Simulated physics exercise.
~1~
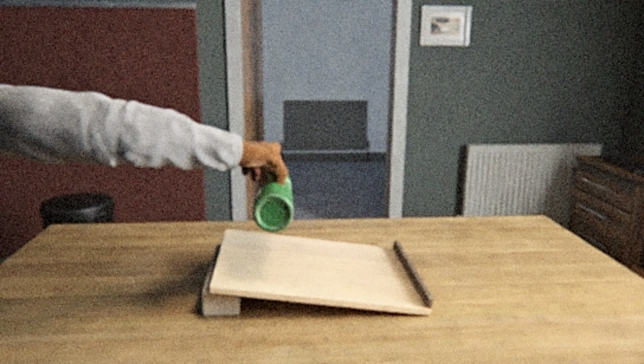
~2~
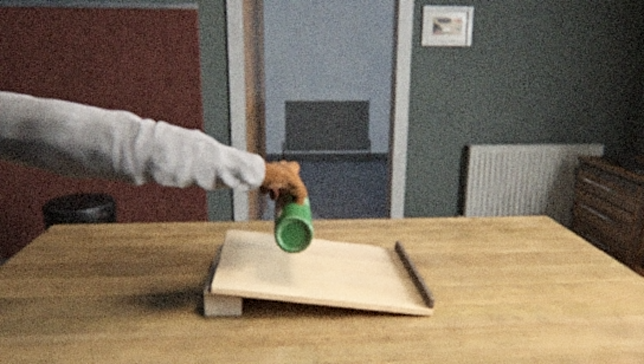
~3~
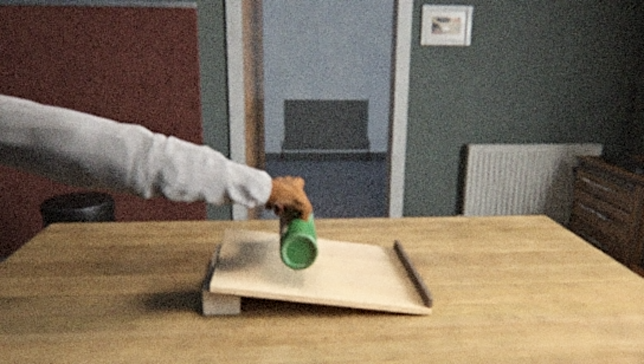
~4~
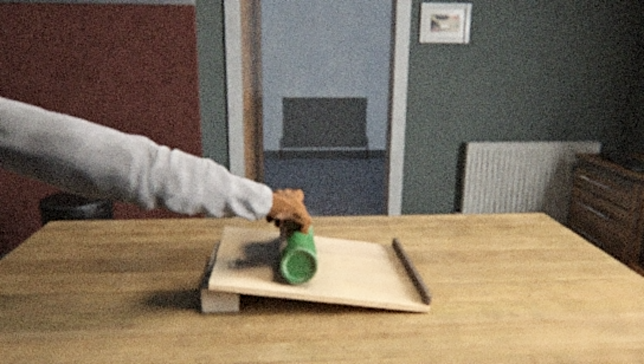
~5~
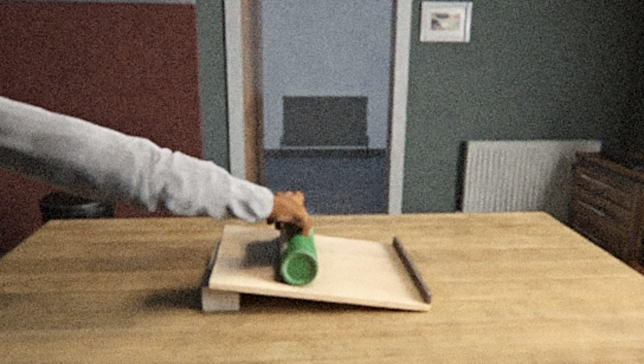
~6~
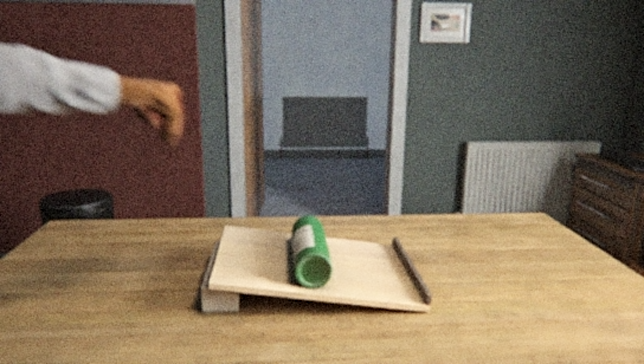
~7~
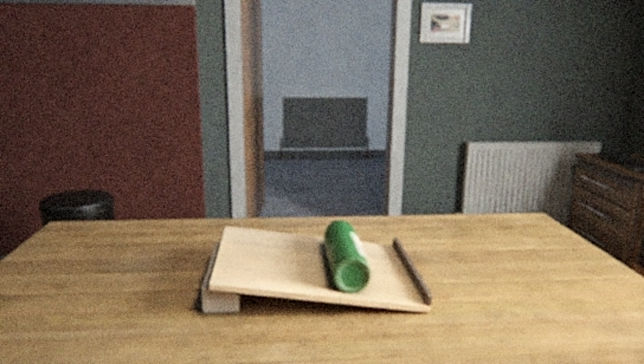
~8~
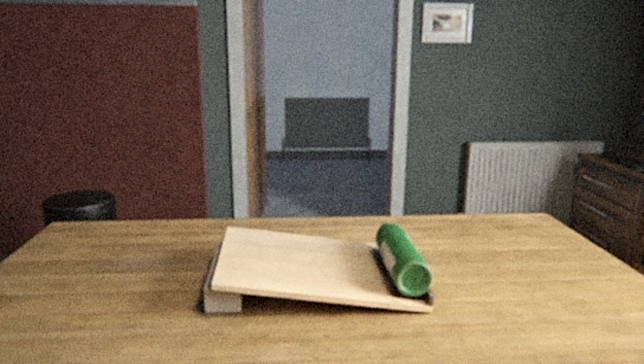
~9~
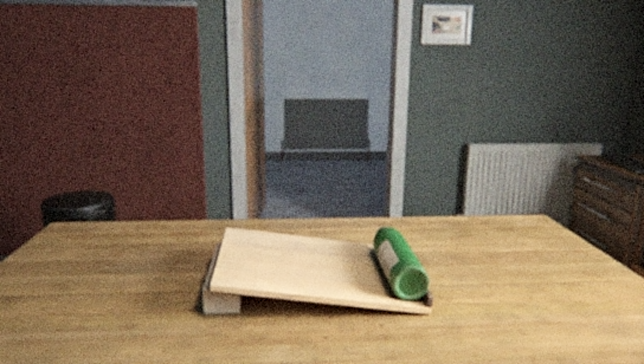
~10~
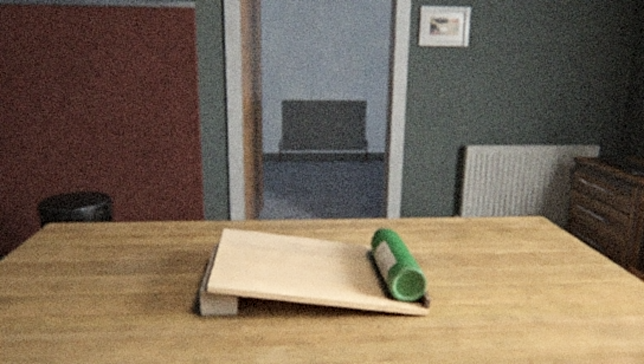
A green bottle rolled down a tilted wooden board on a table after a hand reached in from the left, laid it on its side and let go. It rolled right and came to rest against the strip at the low end.
